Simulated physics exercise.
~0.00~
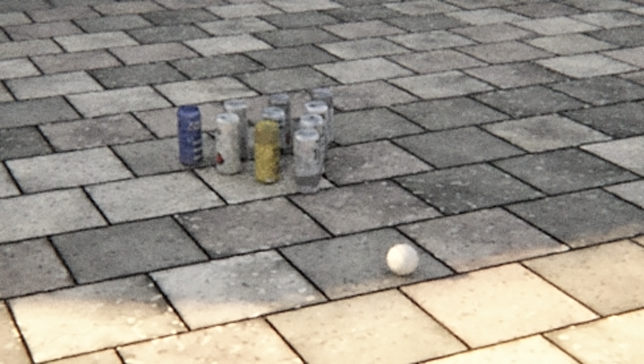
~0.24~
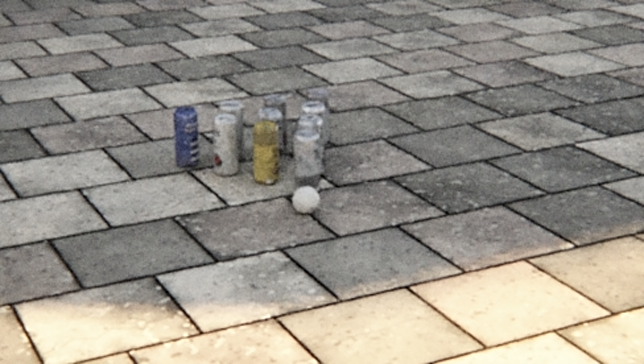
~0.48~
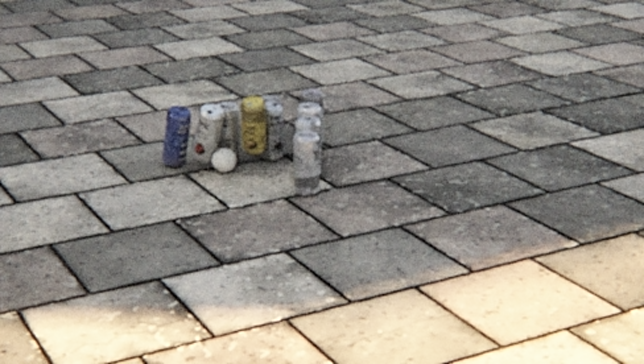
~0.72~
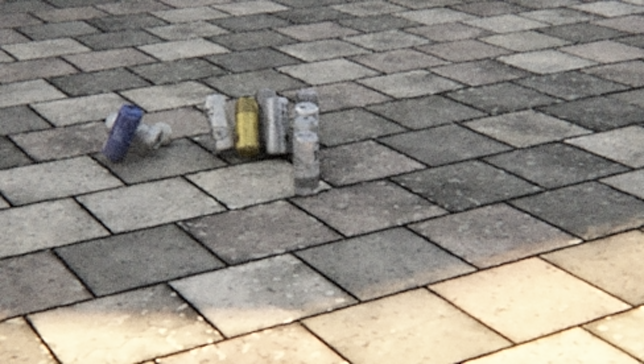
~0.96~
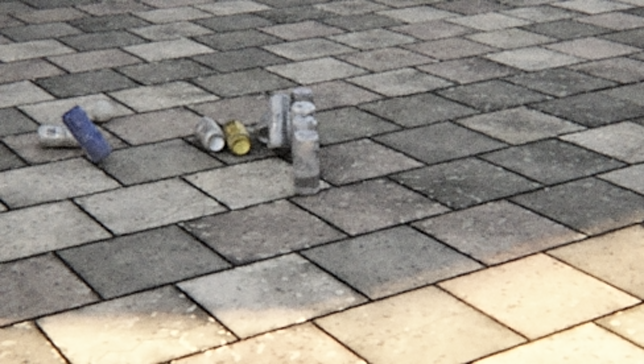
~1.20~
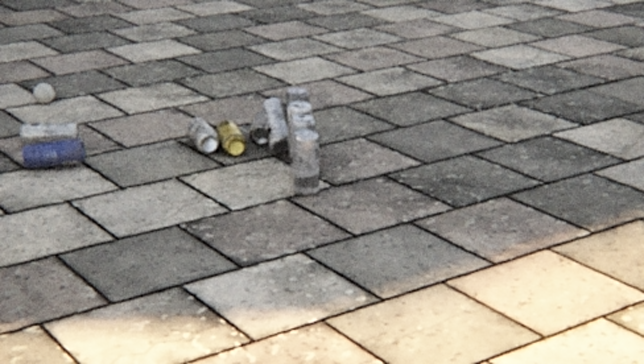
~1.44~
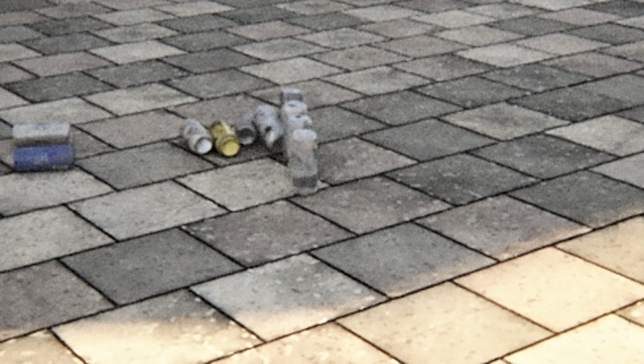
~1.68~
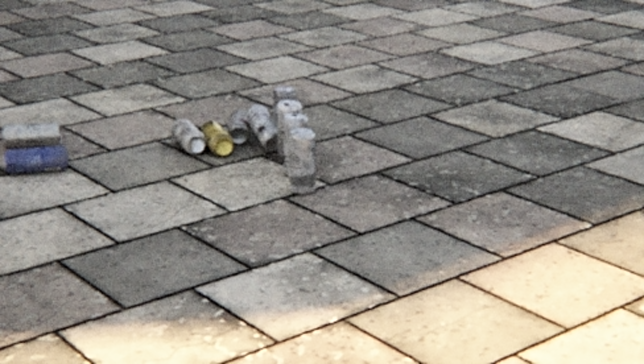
In this clip, a pale ball rolls leftward across paving into a cluster of upright tubes, knocking several over, including the blue and yellow ones, then rolls out of view, leaving the blue tube lying at the left and a few tubes still standing.
